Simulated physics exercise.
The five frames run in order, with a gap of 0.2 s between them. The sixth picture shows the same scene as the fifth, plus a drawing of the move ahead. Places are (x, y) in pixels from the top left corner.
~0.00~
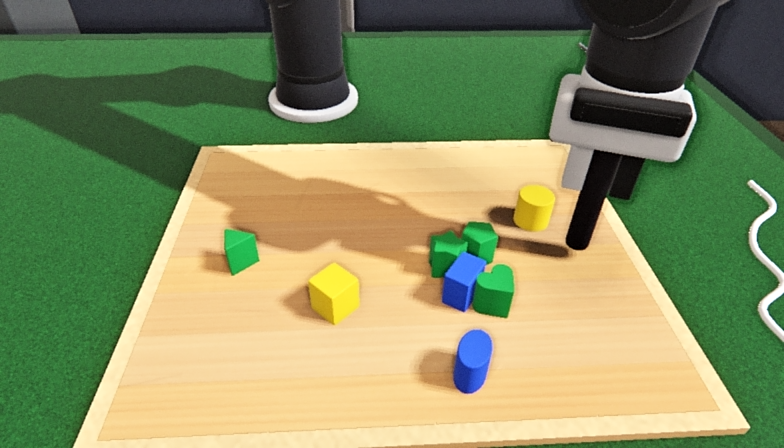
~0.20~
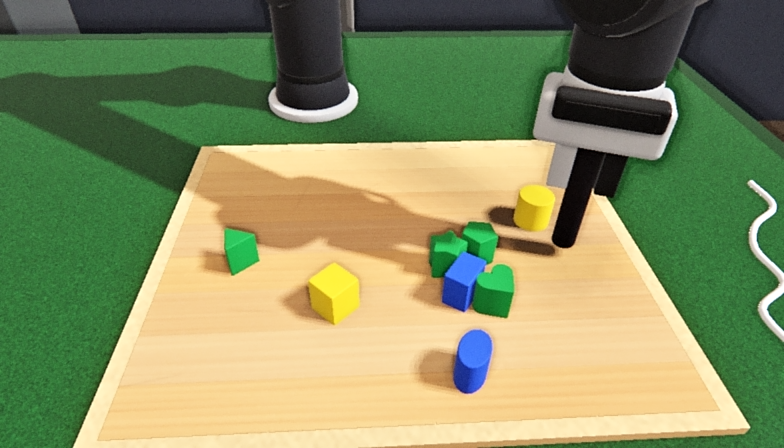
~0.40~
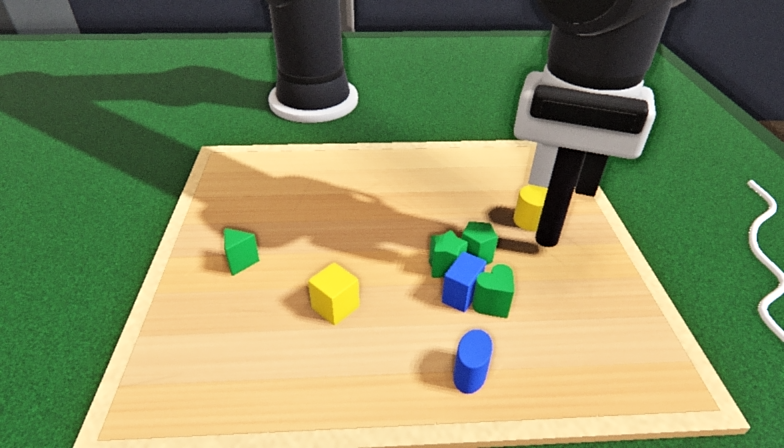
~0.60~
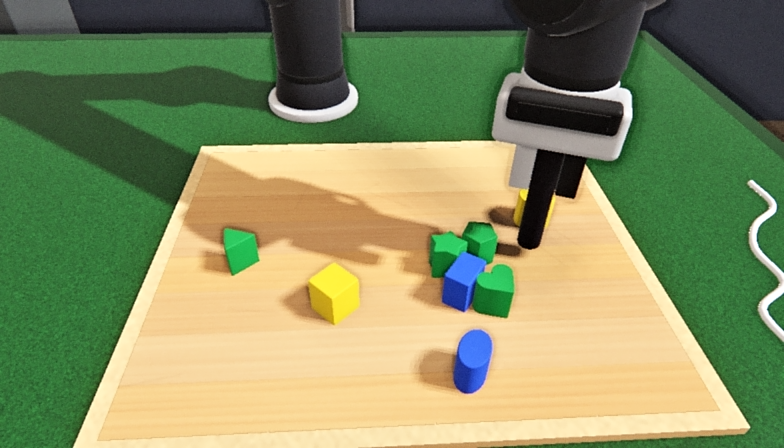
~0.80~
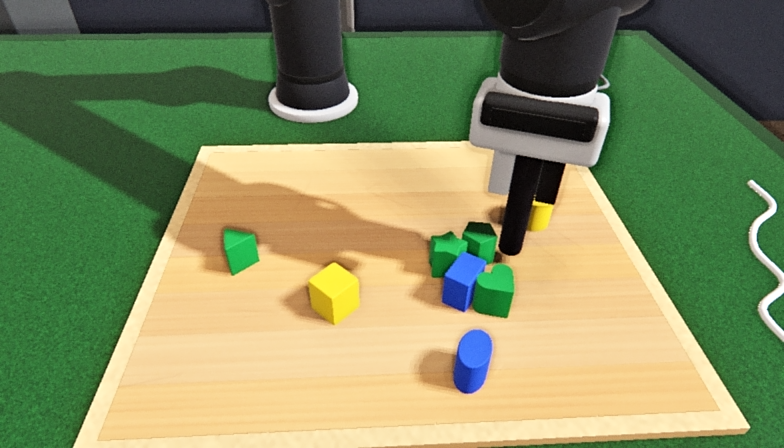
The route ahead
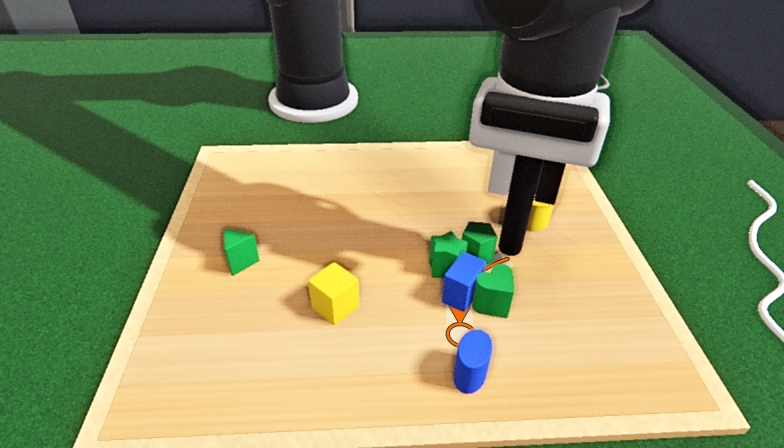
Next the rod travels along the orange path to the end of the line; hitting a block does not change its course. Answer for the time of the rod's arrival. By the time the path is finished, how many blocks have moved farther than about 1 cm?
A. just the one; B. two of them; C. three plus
(C)
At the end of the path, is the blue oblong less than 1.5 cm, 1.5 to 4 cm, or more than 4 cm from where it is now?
It slides well over 4 cm.
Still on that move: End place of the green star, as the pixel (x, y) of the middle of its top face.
That would be at about pixel (428, 242).
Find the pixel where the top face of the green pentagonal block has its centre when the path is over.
Its top face will be centred at roughly (462, 233).
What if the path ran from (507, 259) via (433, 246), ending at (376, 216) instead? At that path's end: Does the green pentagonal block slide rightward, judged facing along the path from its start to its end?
I believe not.
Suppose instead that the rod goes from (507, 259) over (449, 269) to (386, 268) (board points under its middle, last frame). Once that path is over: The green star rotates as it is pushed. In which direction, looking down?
From overhead, anticlockwise.
The line goes from (507, 259) by way of (477, 274) and (461, 300) to (461, 335).
What follows on the original path. One third of the way, rod at (479, 265); green star at (428, 242), turned 15° anticlockwise; green pentagonal block at (462, 233), turned 55° clockwise.
Two thirds of the way, rod at (462, 292); green star at (428, 242), turned 15° anticlockwise; blue oblong at (446, 295); green pentagonal block at (462, 233), turned 55° clockwise.
At the end, rod at (463, 325); green star at (428, 242), turned 15° anticlockwise; blue oblong at (431, 319), turned 45° clockwise; green pentagonal block at (462, 233), turned 55° clockwise; green heart block unmoved.
